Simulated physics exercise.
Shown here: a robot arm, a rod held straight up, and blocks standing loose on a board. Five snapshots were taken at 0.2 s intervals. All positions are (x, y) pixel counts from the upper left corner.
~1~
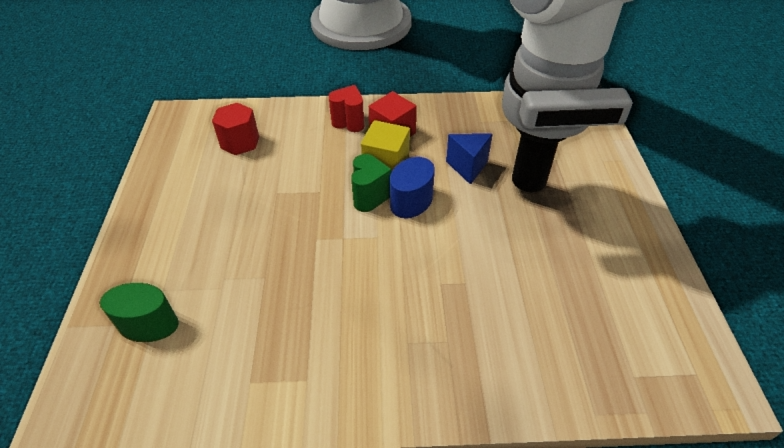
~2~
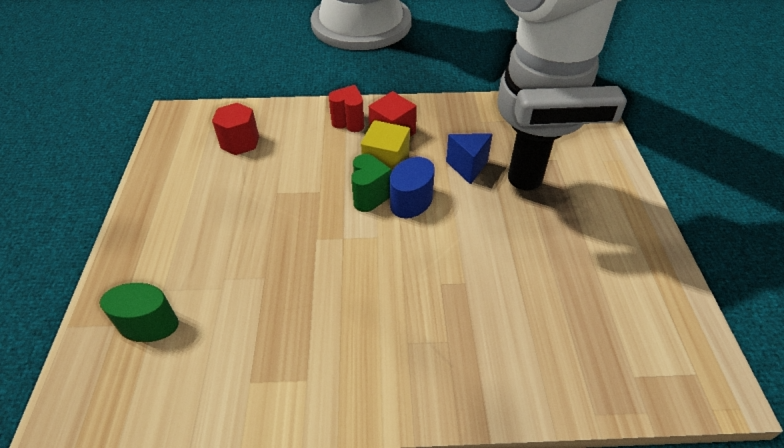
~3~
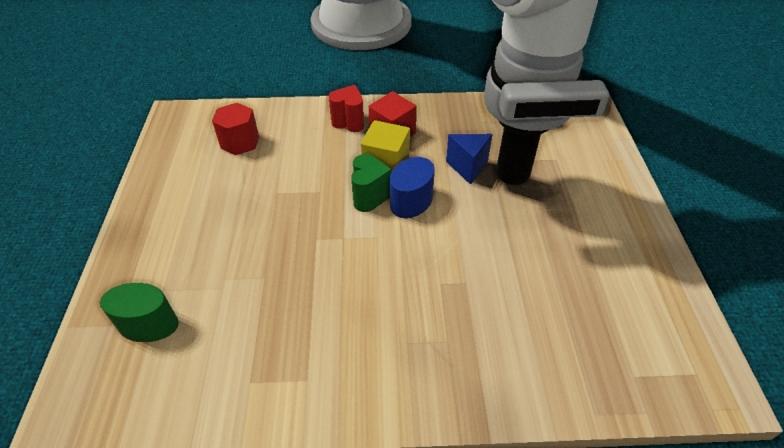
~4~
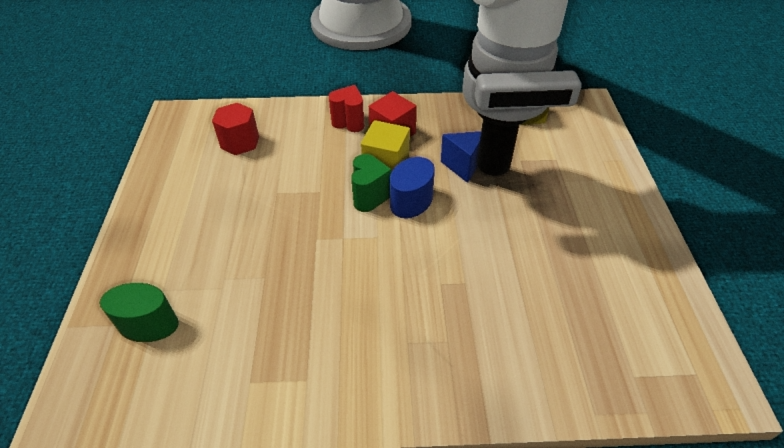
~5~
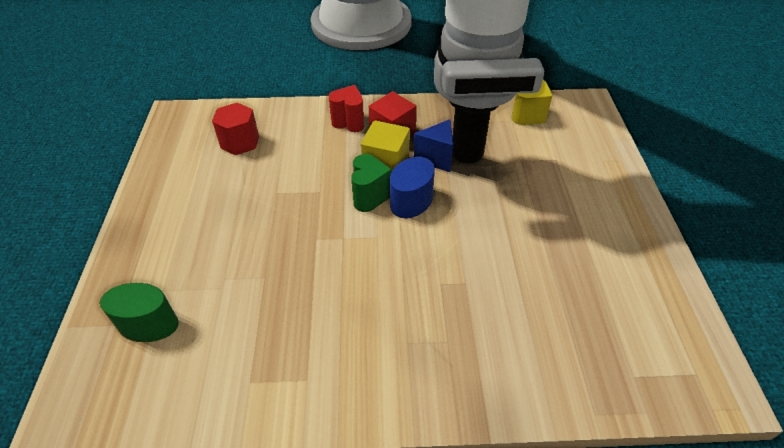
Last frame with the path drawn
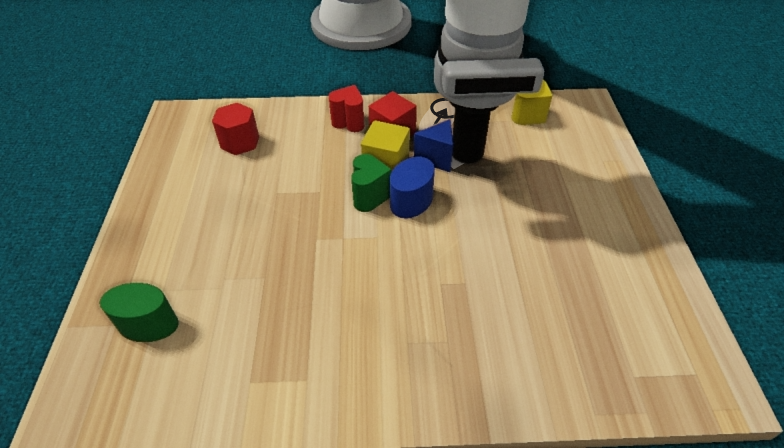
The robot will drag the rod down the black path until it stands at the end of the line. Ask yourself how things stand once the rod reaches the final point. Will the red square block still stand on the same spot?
I expect so.
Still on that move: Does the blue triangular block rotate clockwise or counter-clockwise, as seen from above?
Looking down on the board, it turns counter-clockwise.
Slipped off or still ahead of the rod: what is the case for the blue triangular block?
Shed along the way.
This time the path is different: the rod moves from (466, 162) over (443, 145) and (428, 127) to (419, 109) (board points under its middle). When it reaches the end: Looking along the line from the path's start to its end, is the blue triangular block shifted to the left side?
Yes, that is what happens.
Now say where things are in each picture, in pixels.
The first picture shows lower end of the rod (529, 182), tops of blocks, yellow square block (386, 135), red square block (393, 105), blue triangular block (472, 141).
The second picture shows rod (525, 180), blocks as before.
The third picture shows rod (513, 175), blocks as before.
The fourth picture shows rod (493, 166), blue triangular block (467, 140).
The fifth picture shows rod (467, 154), yellow square block (386, 135), red square block (393, 105), blue triangular block (439, 132).
The drawn path runs from (466, 162) via (444, 145) and (435, 126), ending at (447, 108).
The first path, step by step. One third of the way, rod (444, 137); yellow square block (376, 136); blue triangular block (417, 124), turned 35° anticlockwise.
Two thirds of the way, rod (436, 117); yellow square block (376, 136); blue triangular block (417, 124), turned 40° anticlockwise.
At the end, rod (447, 100); yellow square block (376, 136); red square block not moved; blue triangular block (417, 124), turned 40° anticlockwise.
